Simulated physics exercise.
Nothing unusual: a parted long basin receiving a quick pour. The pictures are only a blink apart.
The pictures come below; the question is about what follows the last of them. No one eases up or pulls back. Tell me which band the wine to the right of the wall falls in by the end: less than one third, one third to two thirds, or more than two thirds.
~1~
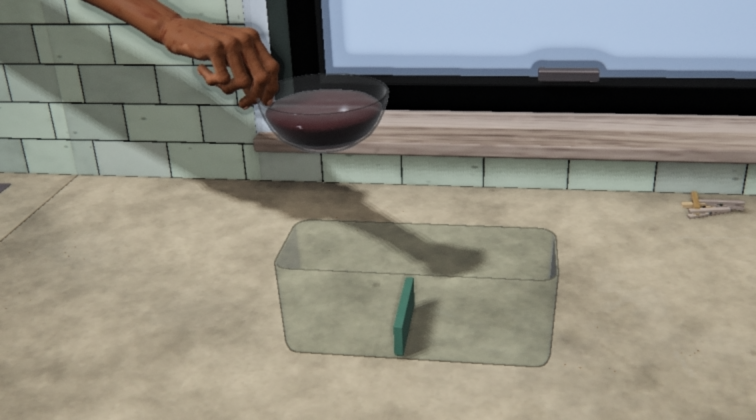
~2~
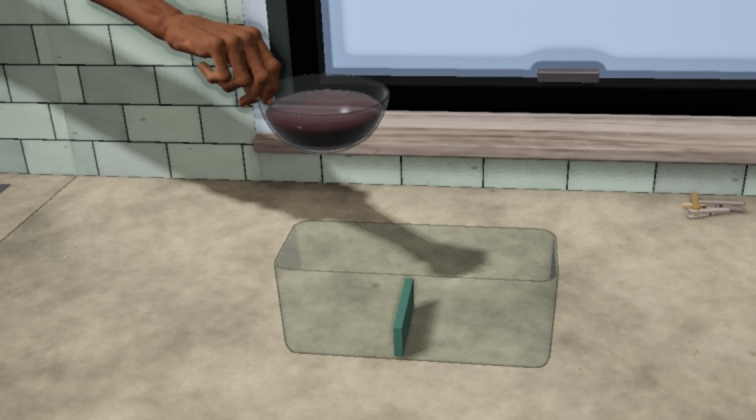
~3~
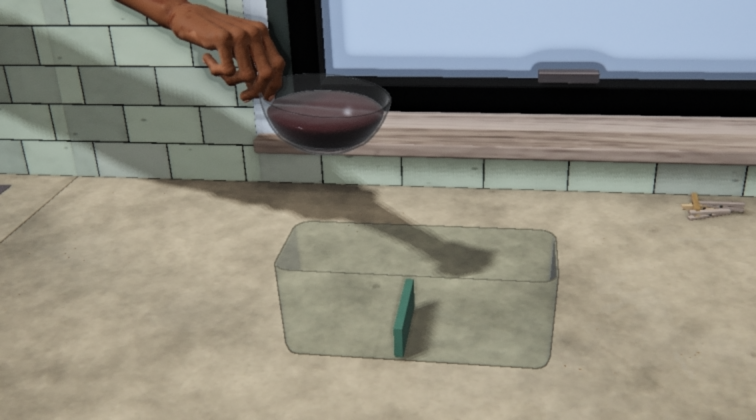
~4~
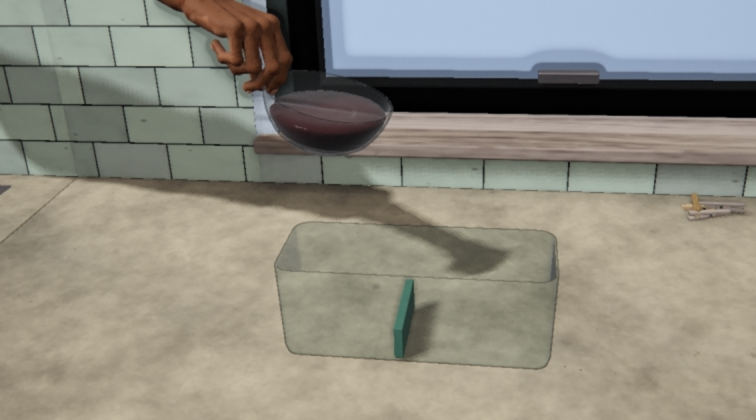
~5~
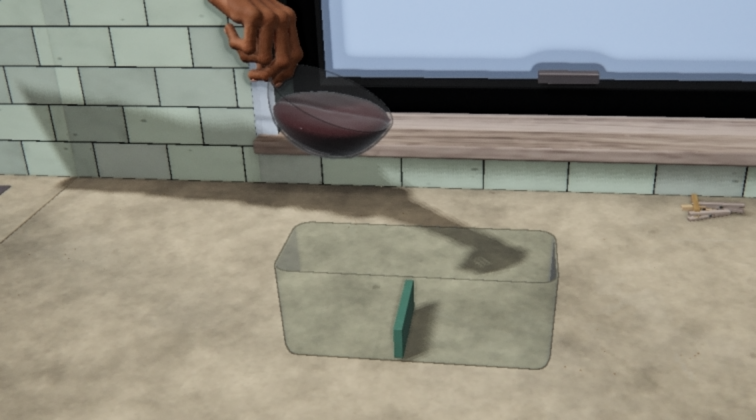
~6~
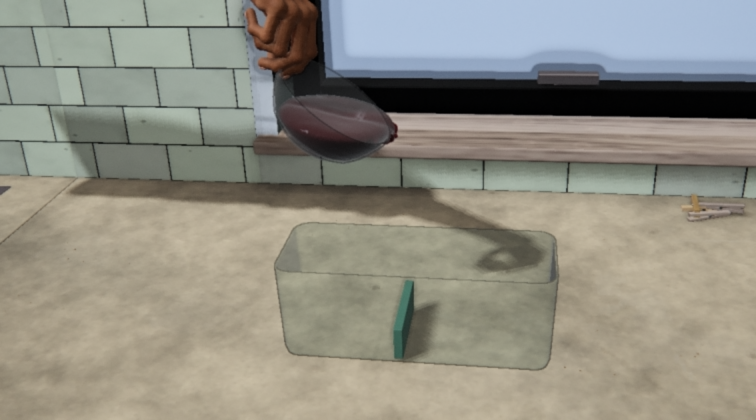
It falls in the more than two thirds band.
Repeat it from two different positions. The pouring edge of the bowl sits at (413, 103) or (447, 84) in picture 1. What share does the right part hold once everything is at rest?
Start one gives some 80 %, start two some 80 %.
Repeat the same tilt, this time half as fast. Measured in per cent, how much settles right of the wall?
Roughly 85 in a hundred.
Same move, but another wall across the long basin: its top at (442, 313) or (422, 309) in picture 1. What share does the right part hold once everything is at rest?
Note: Roughly 30 % in case one, 60 % in case two.
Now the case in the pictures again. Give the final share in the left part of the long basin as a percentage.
20 % or thereabouts.
A moment on, the bowl is tipped right over and 2 per cent is still to pour, 0 is left of the wall and 53 right of it.
Next, the bowl is tipped right over and 0 per cent is still to pour, 18 is left of the wall and 79 right of it.
Then the bowl is tipped right over and 0 per cent is still to pour, 21 is left of the wall and 76 right of it.
Later the bowl is tipped right over and 0 per cent is still to pour, 21 is left of the wall and 76 right of it.
Finally, 21 per cent lies left of the wall, 76 right of it and 3 outside.
